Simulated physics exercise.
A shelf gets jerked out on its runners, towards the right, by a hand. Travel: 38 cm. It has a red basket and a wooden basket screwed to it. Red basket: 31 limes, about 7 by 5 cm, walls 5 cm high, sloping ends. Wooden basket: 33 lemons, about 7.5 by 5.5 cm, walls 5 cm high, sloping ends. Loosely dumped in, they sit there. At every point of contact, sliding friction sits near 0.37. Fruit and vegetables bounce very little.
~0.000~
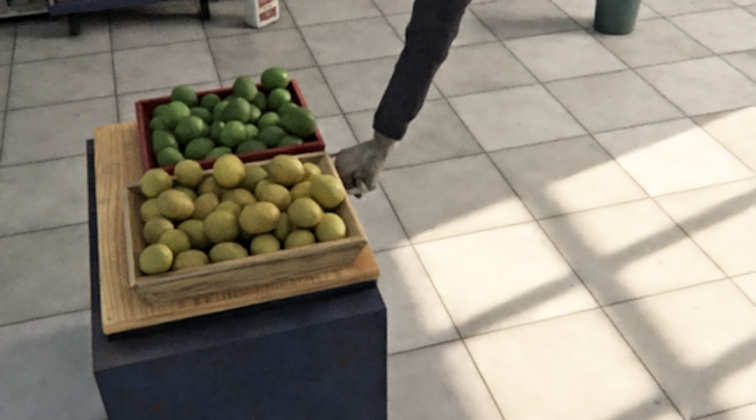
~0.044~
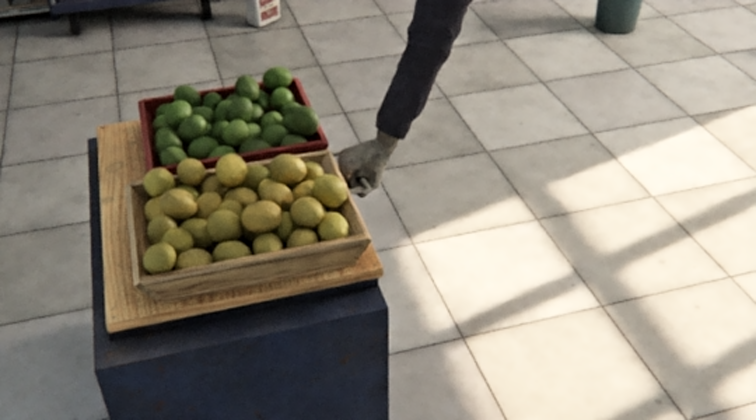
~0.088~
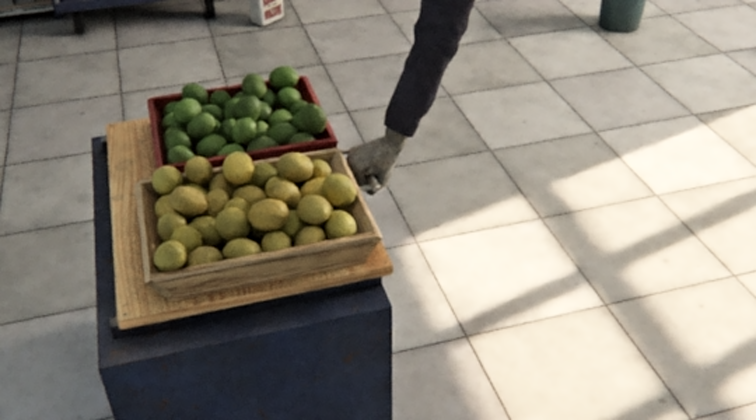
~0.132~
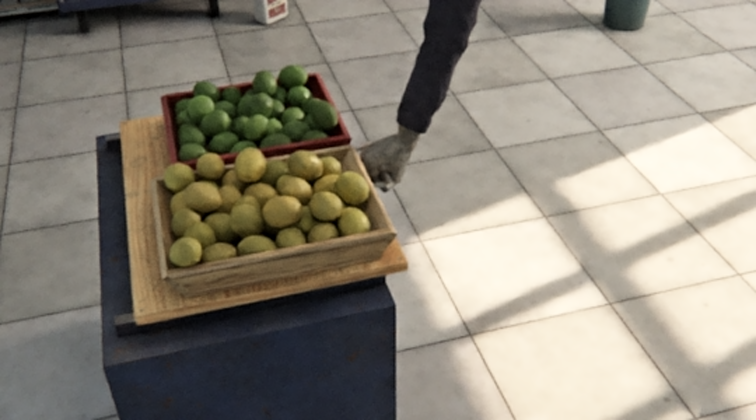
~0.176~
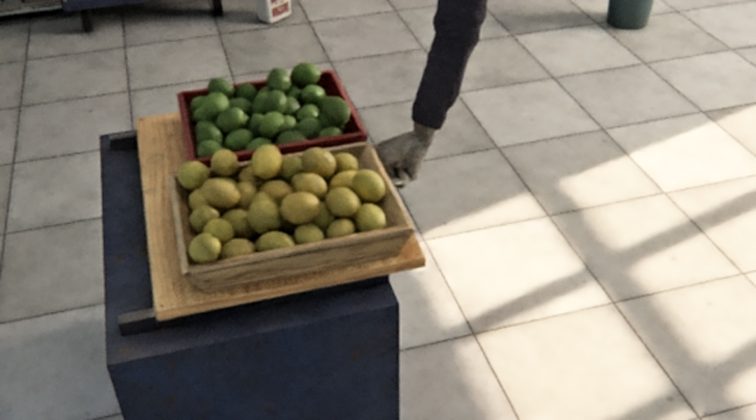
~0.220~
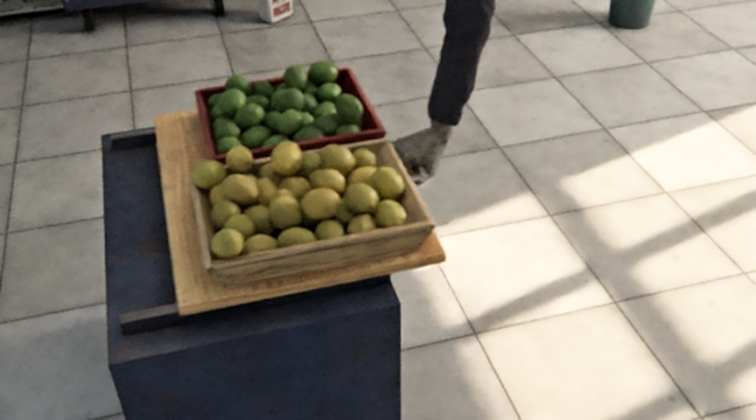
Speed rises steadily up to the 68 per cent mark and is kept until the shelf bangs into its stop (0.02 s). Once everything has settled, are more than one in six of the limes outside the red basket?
No.
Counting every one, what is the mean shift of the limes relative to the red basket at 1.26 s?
Mean shift: Around 4 cm, to the right.
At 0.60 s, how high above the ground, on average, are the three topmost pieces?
Roughly 82 centimetres.
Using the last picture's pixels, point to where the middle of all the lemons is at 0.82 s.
In the last picture they centre on about (465, 174).
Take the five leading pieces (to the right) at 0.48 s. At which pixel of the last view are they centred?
Pixel (497, 117), give or take.
After 0.40 s, the runners reach their end.
After 0.48 s, red basket 31 in, 0 out and wooden basket 33 in, 0 out.
After 0.60 s, red basket 30 in, 1 out and wooden basket 28 in, 5 out.
After 0.82 s, red basket 30 in, 1 out and wooden basket 27 in, 6 out.
When it is over (at 1.26 s), red basket 30 in, 1 out and wooden basket 27 in, 6 out. Asked share, 1 of 31, 3 per cent.
